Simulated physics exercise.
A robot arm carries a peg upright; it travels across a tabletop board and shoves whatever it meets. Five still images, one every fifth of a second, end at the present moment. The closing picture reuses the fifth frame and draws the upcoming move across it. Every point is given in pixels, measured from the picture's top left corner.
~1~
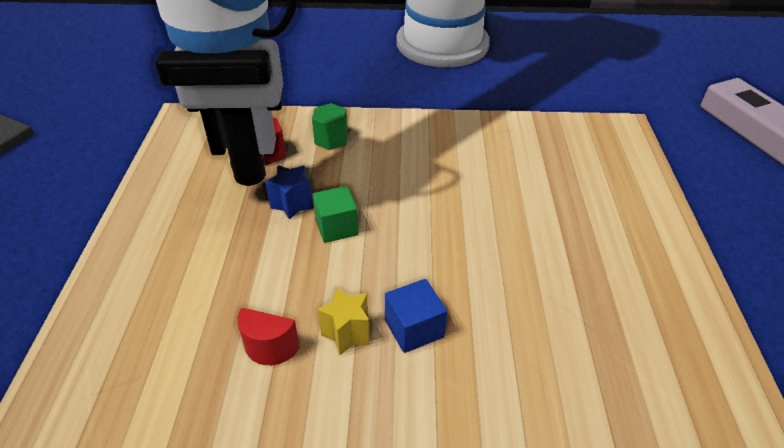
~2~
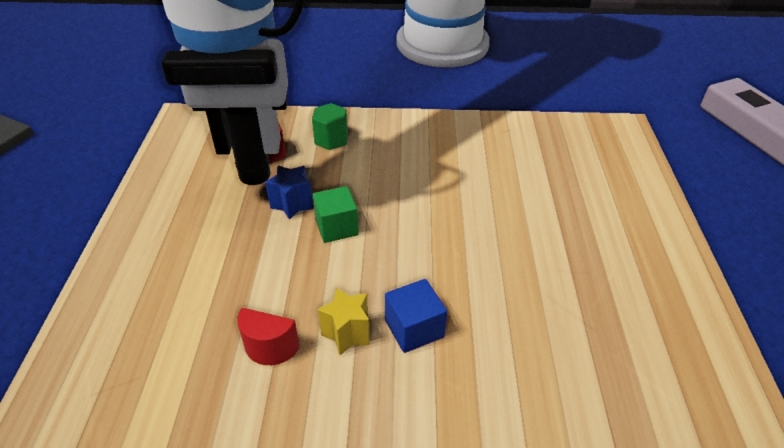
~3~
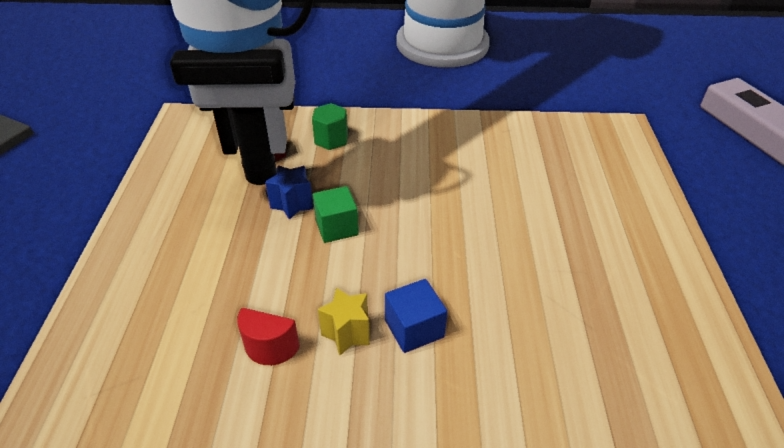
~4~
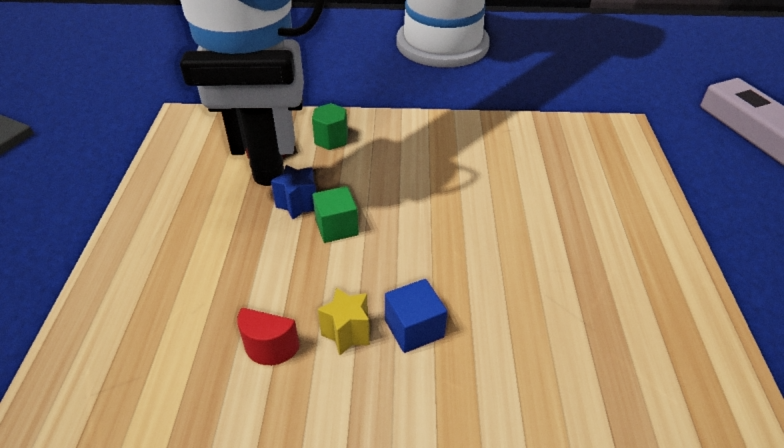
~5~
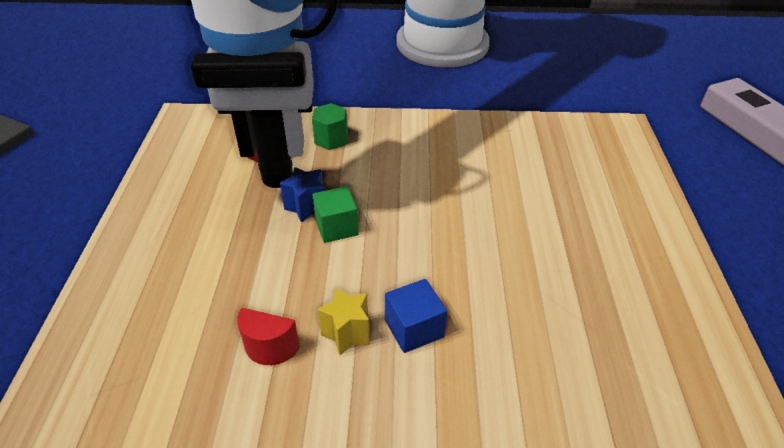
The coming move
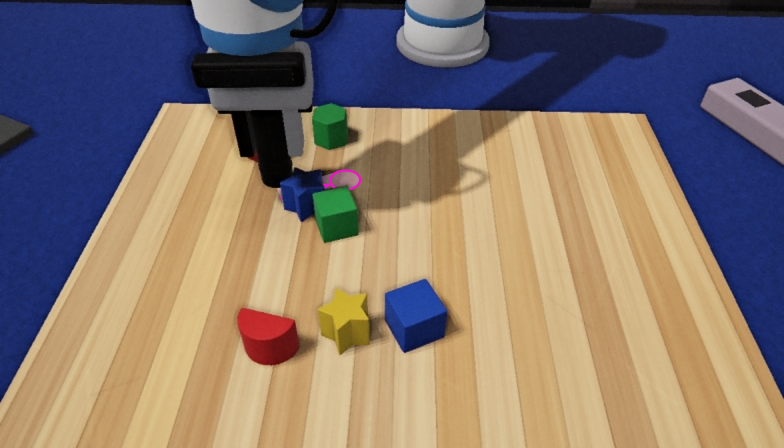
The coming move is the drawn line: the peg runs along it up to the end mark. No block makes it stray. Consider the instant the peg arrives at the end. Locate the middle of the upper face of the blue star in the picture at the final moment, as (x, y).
It ends at (340, 175).
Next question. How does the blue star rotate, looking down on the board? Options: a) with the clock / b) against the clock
a
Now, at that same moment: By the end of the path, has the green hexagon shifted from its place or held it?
By the time the path is finished, it has hardly shifted at all.
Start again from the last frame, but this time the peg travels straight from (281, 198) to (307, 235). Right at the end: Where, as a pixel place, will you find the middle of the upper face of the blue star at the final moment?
By then it is at (337, 206).
Drawn move, in a line from (281, 198) to (345, 180).
On the path given first. Halfway along, peg (312, 170); blue star (329, 177), turned 25° clockwise; green four-sided block (339, 202), turned 15° clockwise.
At the end, peg (344, 161); blue star (340, 175), turned 55° clockwise; green hexagon still; green four-sided block (340, 203), turned 20° clockwise.
